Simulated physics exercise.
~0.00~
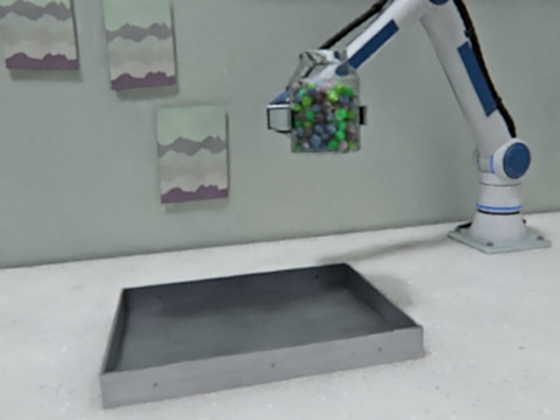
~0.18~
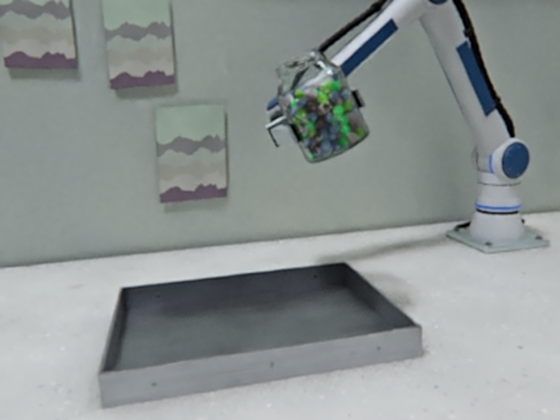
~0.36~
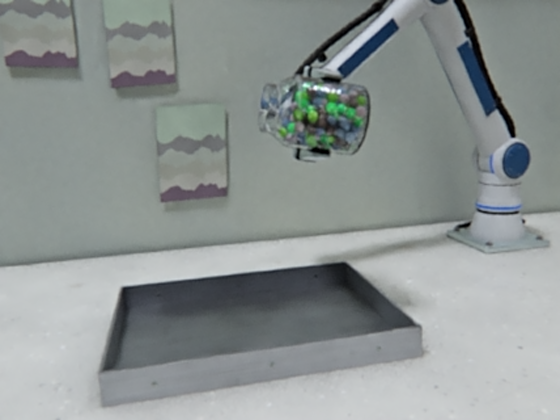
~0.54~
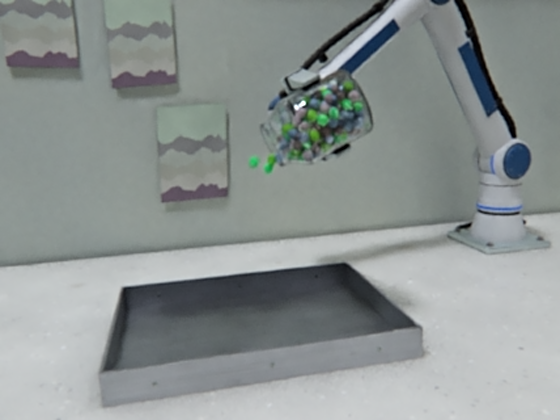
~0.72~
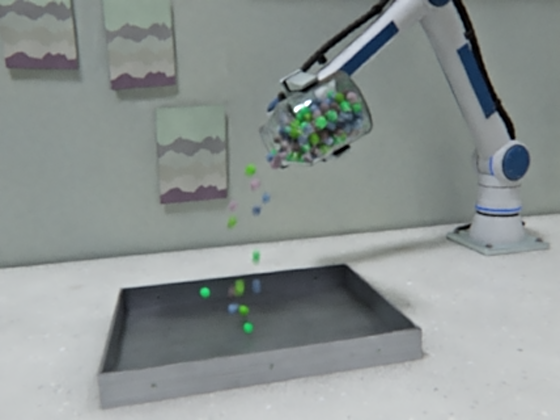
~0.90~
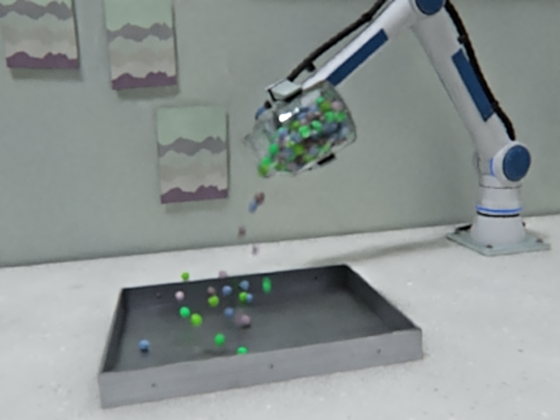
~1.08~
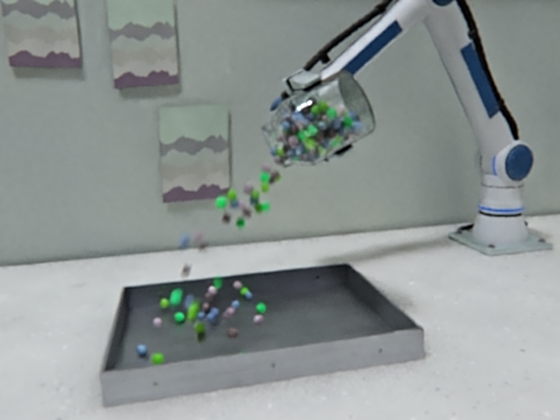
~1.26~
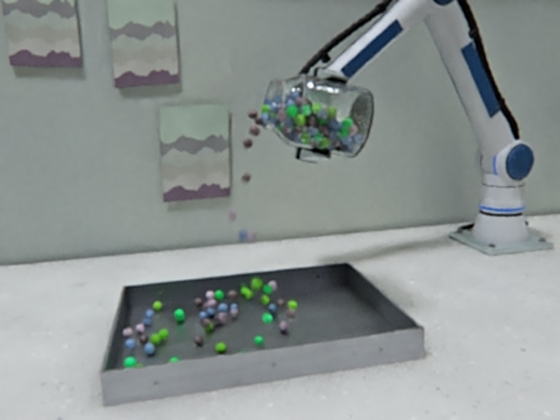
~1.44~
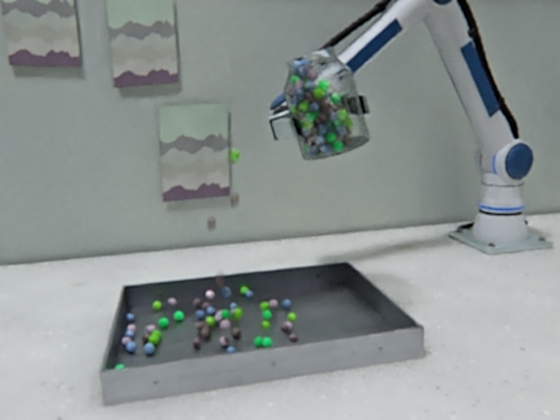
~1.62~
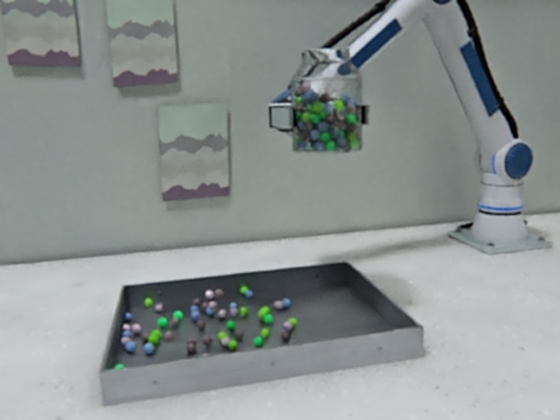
Robot arm tipping a clear jar of colourful round sweets, spilling some into a grey tray, then returning it upright, still mostly full.
